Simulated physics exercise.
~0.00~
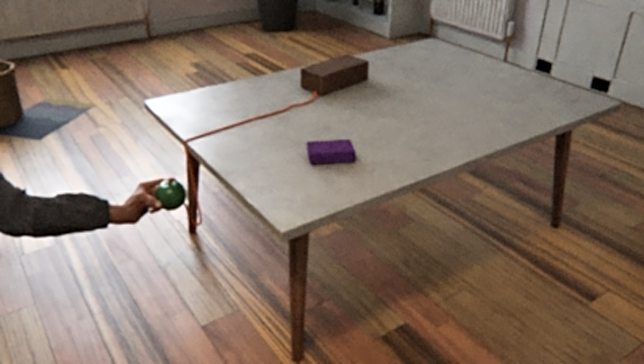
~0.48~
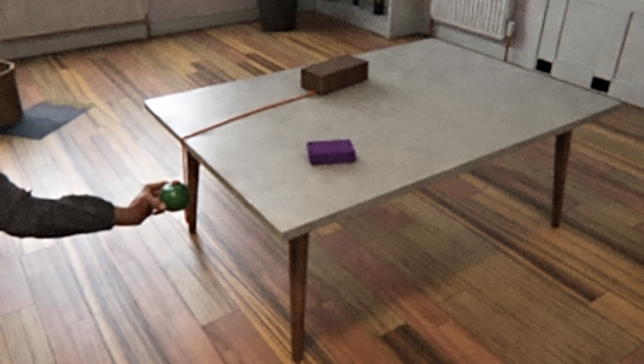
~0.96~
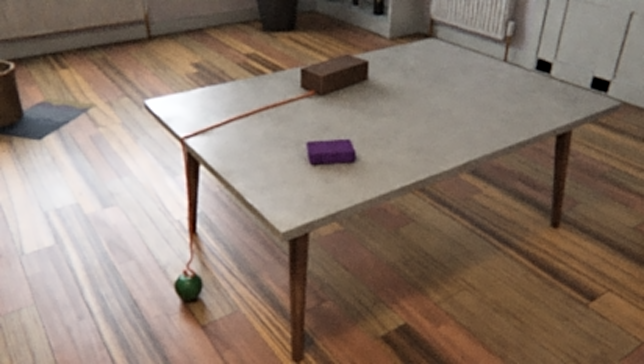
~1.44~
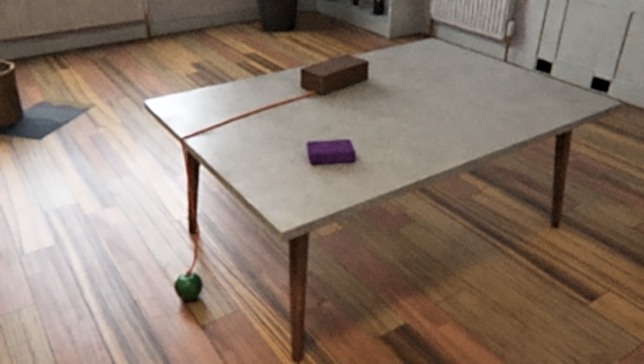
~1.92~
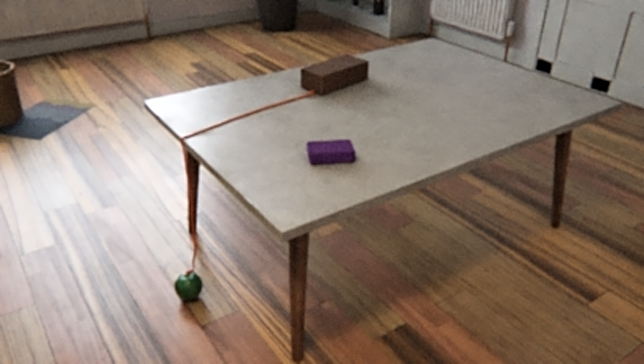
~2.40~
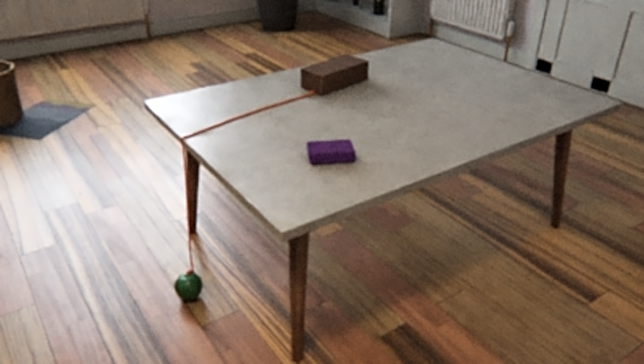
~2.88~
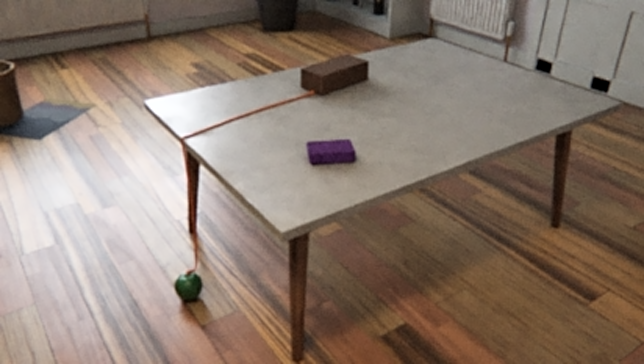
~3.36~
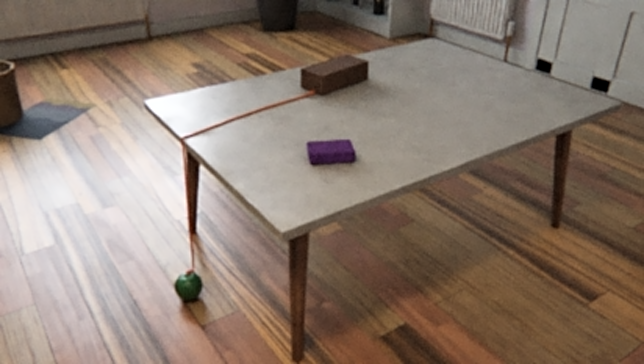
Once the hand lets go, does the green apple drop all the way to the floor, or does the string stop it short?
The green apple drops all the way to the floor. The purple sponge stays where it is on top of the desk.
